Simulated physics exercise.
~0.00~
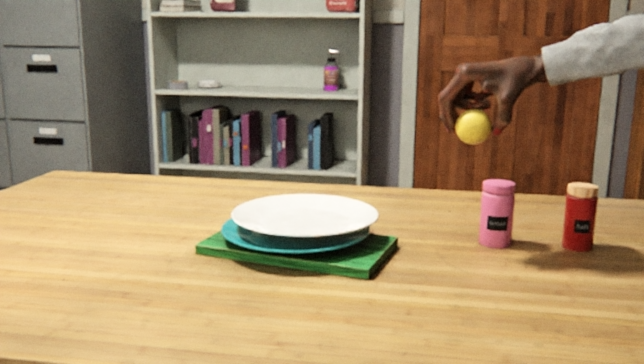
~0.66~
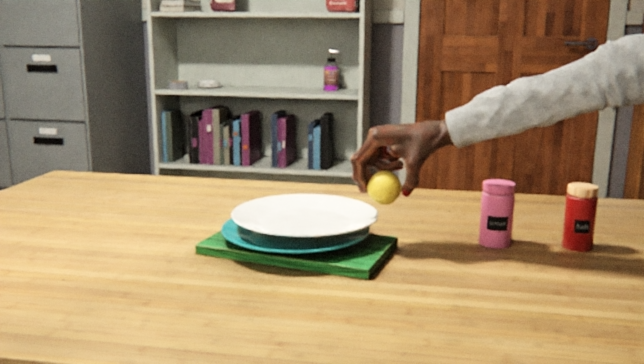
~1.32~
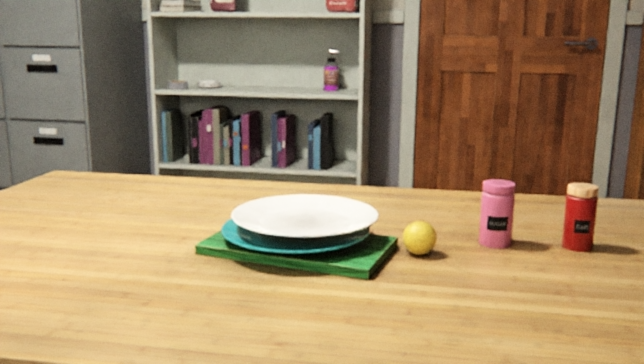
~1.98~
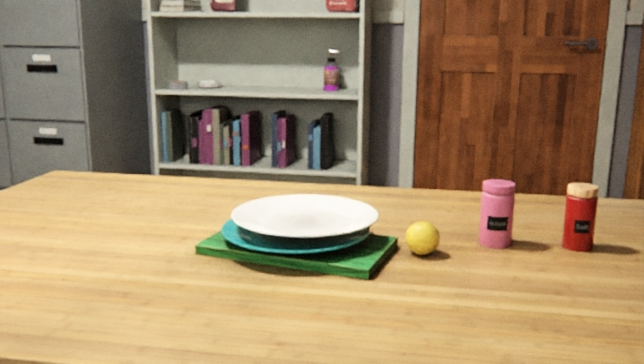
A yellow lemon hangs from a hand reaching in from the right over a wooden table, seen by a still camera facing a grey shelf of books, filing cabinets and a brown door. On the table, a white plate sits on a turquoise plate atop a green board, with a pink shaker and a red shaker to the right. The hand carries the lemon left and down to the edge of the plates. It lets go and withdraws, and the lemon drops to the tabletop beside the board. It shifts slightly right and ends there, while the plates, board and shakers stay put.
